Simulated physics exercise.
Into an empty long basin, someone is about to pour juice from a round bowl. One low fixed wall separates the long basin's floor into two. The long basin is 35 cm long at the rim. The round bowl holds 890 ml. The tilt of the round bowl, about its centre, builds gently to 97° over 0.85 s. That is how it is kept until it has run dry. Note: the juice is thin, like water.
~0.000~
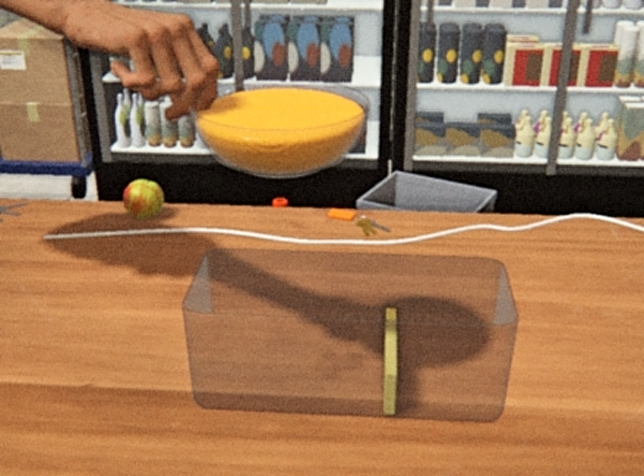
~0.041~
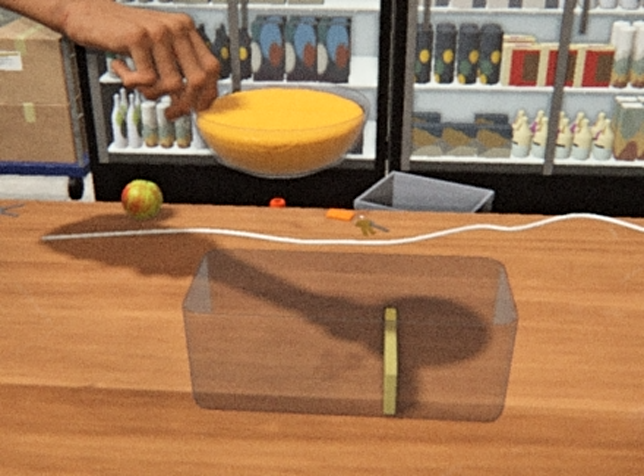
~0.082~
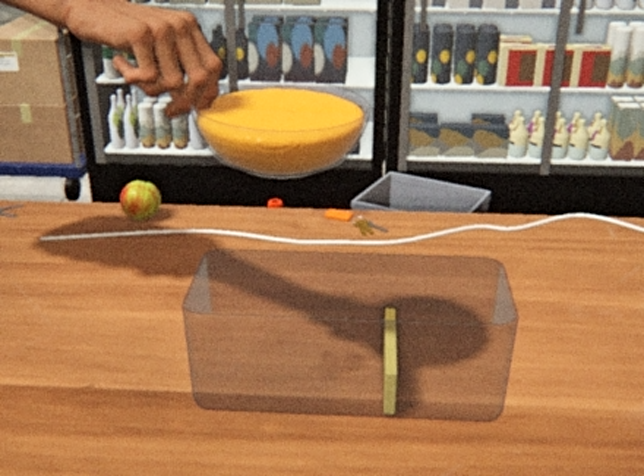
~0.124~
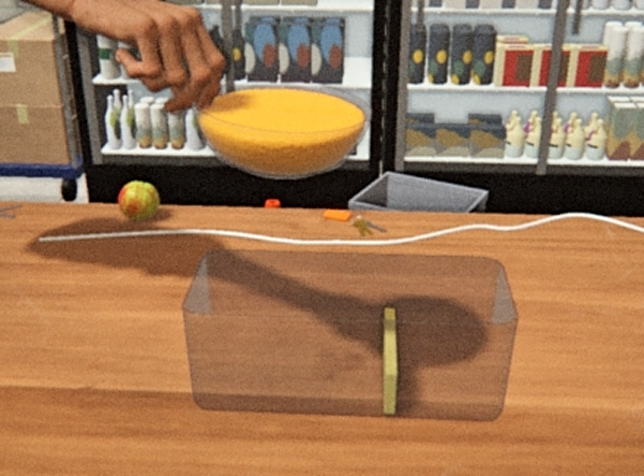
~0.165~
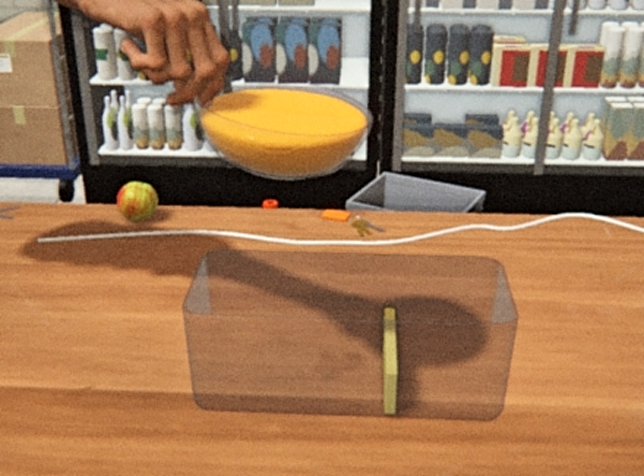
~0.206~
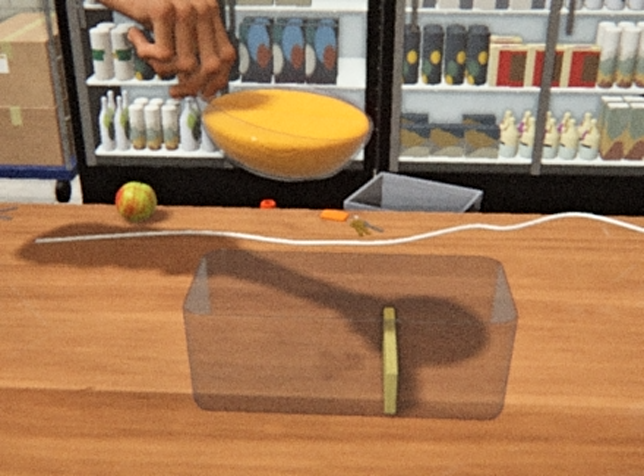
A hand at the upper left holds a round clear bowl of orange juice above a wooden counter, seen from the front and slightly above, with stocked shop shelves behind. Below sits a long, empty transparent basin with a yellowish-green upright divider, behind it a white cord, a red-and-green apple and a grey tray. The bowl gradually tilts rightward while the view drifts very slightly.
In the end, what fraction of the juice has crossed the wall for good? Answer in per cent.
In the end about 69 per cent has crossed for good.
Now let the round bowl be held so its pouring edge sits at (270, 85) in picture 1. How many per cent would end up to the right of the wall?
It would then come to around 5 percent.
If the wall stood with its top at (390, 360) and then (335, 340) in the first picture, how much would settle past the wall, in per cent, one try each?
50 % and 85 %.
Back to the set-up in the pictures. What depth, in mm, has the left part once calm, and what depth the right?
Once settled, the left stands around 8 mm and the right around 38 mm.
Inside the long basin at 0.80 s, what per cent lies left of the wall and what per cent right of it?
Around 16 percent on the left and 70 on the right.
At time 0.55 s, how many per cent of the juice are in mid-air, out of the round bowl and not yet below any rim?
Roughly 56 percent.
After 0.55 s the tilt is 70° and 26 per cent is still to pour, 1 is left of the wall and 17 right of it.
After 0.80 s the tilt is 96° and 1 per cent is still to pour, 16 is left of the wall and 70 right of it.
After 1.06 s the tilt is 97° and 0 per cent is still to pour, 25 is left of the wall and 69 right of it.
After 1.35 s the tilt is 97° and 0 per cent is still to pour, 26 is left of the wall and 69 right of it.
In the end 26 per cent lies left of the wall, 69 right of it and 6 outside.
